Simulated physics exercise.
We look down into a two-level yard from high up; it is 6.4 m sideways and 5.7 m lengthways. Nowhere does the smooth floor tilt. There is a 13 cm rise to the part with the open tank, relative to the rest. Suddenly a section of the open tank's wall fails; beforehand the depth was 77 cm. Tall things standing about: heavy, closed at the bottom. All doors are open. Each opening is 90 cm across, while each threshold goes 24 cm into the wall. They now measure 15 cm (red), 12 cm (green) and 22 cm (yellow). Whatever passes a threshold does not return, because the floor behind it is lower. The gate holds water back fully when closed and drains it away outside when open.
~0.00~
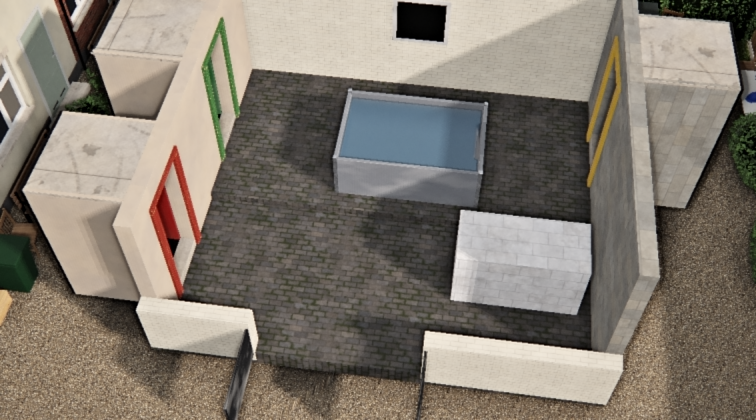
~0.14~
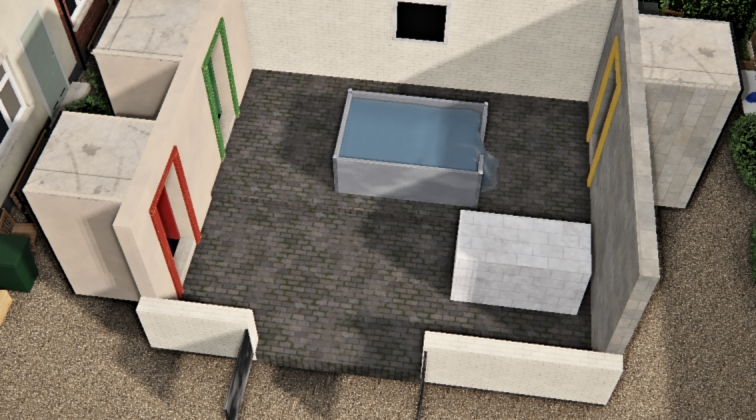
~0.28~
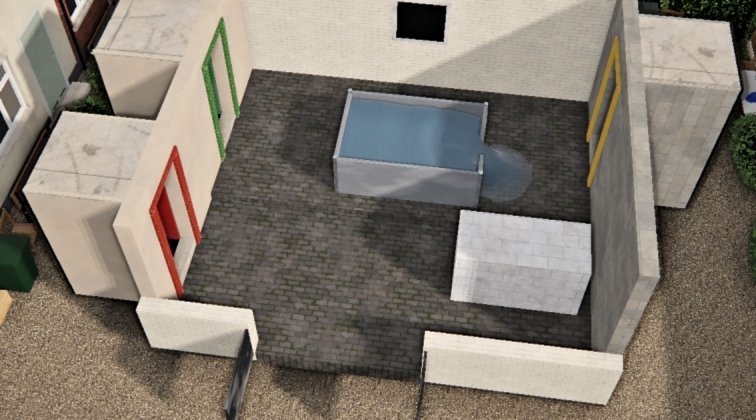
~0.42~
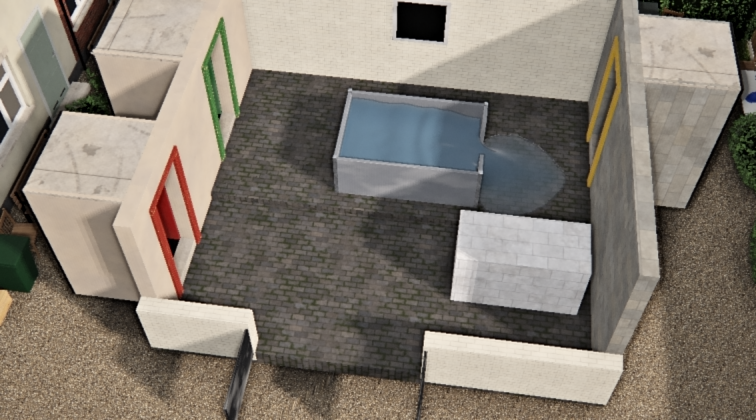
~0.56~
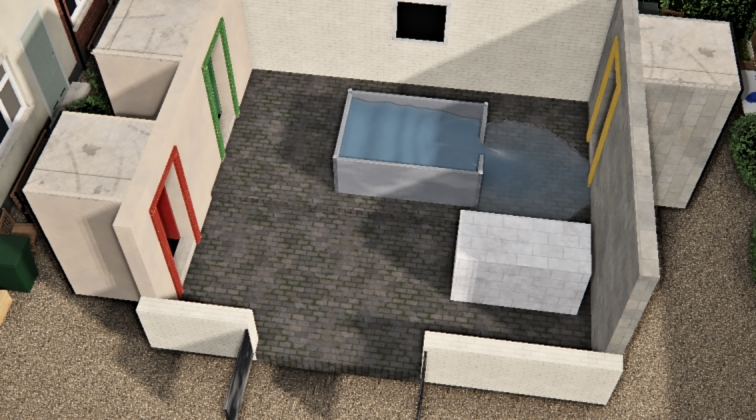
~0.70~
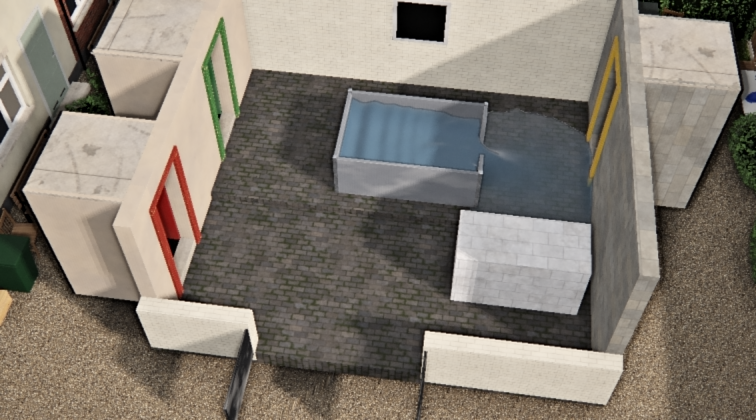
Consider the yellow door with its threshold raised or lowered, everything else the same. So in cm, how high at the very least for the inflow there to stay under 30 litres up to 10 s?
At least 28 cm or so.
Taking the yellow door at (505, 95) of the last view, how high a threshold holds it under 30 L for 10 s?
Roughly 7.5 cm, give or take.
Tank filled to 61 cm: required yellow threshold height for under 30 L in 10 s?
In that case, roughly 21 cm.
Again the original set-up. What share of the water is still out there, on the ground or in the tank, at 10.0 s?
Around 94 percent is still there.
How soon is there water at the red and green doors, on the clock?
Arrival times - red: 5.5 seconds; green: 4.5 seconds.
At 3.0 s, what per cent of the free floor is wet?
Around 35 per cent of the floor.
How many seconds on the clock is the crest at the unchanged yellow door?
Around 1.6 s, give or take.
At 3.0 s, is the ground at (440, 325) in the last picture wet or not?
Point status: Inundated.
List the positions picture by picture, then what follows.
The first picture shows the open tank at (413, 134) is whole and still, 77 cm deep; the yellow door at (602, 121) is dry.
In the second picture, the front is at (493, 185), 0.3 m from the gap at (478, 161); 0.2 m2 of floor is wet, 77 cm left at the back.
In the third picture, water pours out at (478, 161) and has run 0.8 m, to (525, 185); about 10 cm deep outside, 77 cm at the back.
In the fourth picture, the front is at (561, 181), 1.4 m from the gap at (478, 162); 1.8 m2 of floor is wet, 77 cm left at the back.
In the fifth picture, the front is at (588, 166), 1.9 m from the gap at (478, 161); 3.4 m2 of floor is wet, 76 cm left at the back.
In the sixth picture, the gap is at (478, 161), the front 2.0 m out at (598, 156); the back of the open tank holds 69 cm; water is at the yellow door at (602, 121).
After 1.4 s water covers 20 % of the floor, deepest (42 cm) near (584, 105); 33 cm at the yellow door, 22 litres in over its 22 cm threshold.
After 3.0 s water covers 35 % of the floor, deepest (32 cm) near (574, 258); 24 cm at the yellow door, 83 litres in over its 22 cm threshold.
After 10.0 s water covers 95 % of the floor, deepest (14 cm) near (360, 261); 9 cm at the yellow door, 89 litres in over its 22 cm threshold.
At the yellow door as built, the water arrived by 0.7 s and peaked near 36 cm at 1.6 s.
With a threshold of 24.5 cm, 63 litres would have come in within the 10 s; with 33.5 cm, 5 litres. So under 30 litres takes about 28 cm.
